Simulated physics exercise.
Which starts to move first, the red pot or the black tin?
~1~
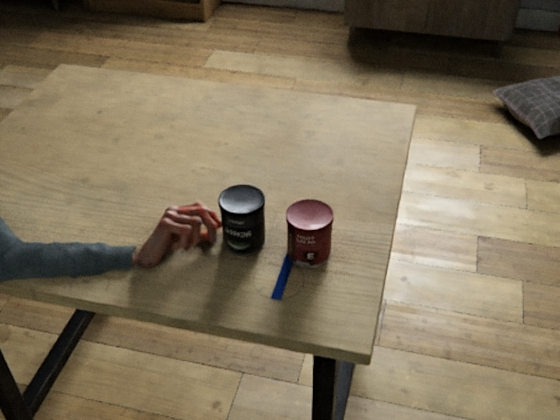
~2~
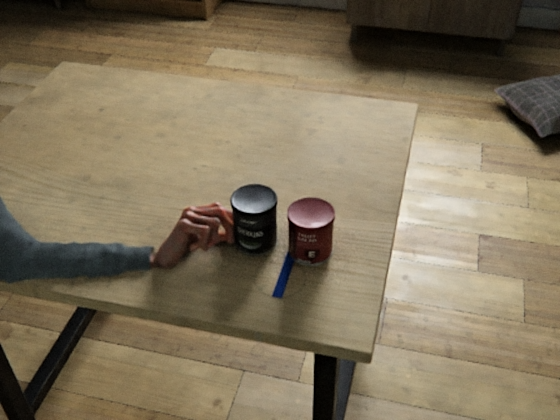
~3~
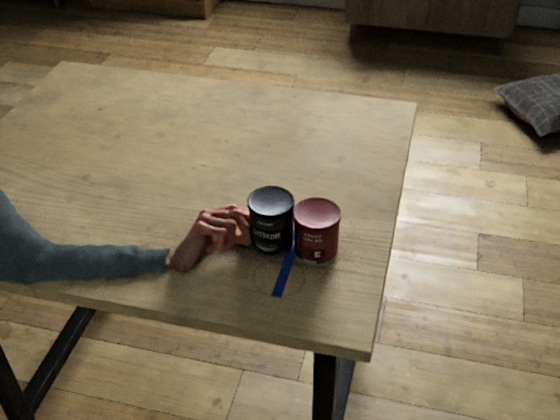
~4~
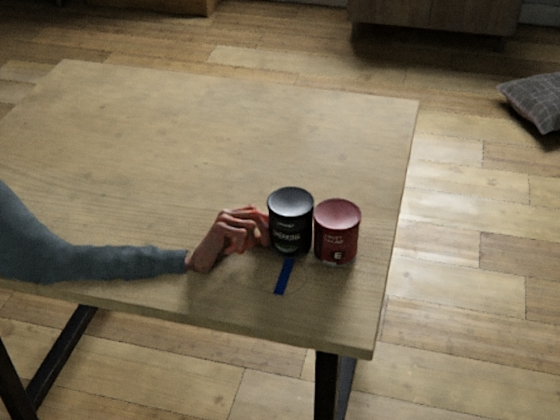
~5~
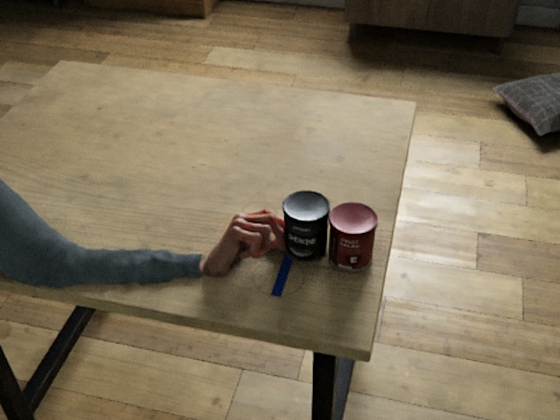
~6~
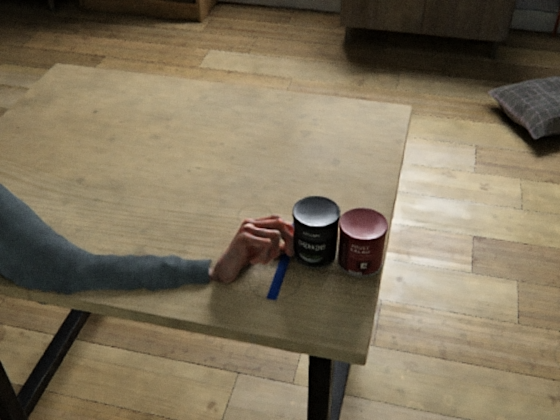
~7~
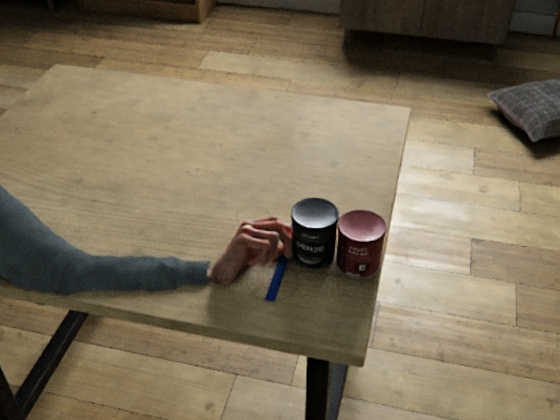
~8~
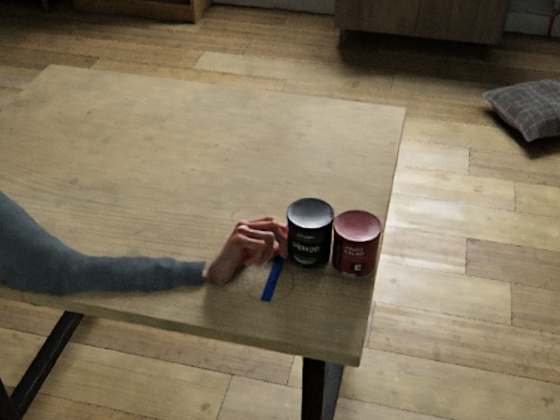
The black tin starts to move first, pushed along by the hand. The red pot only starts sliding after the tin has closed the gap between them.
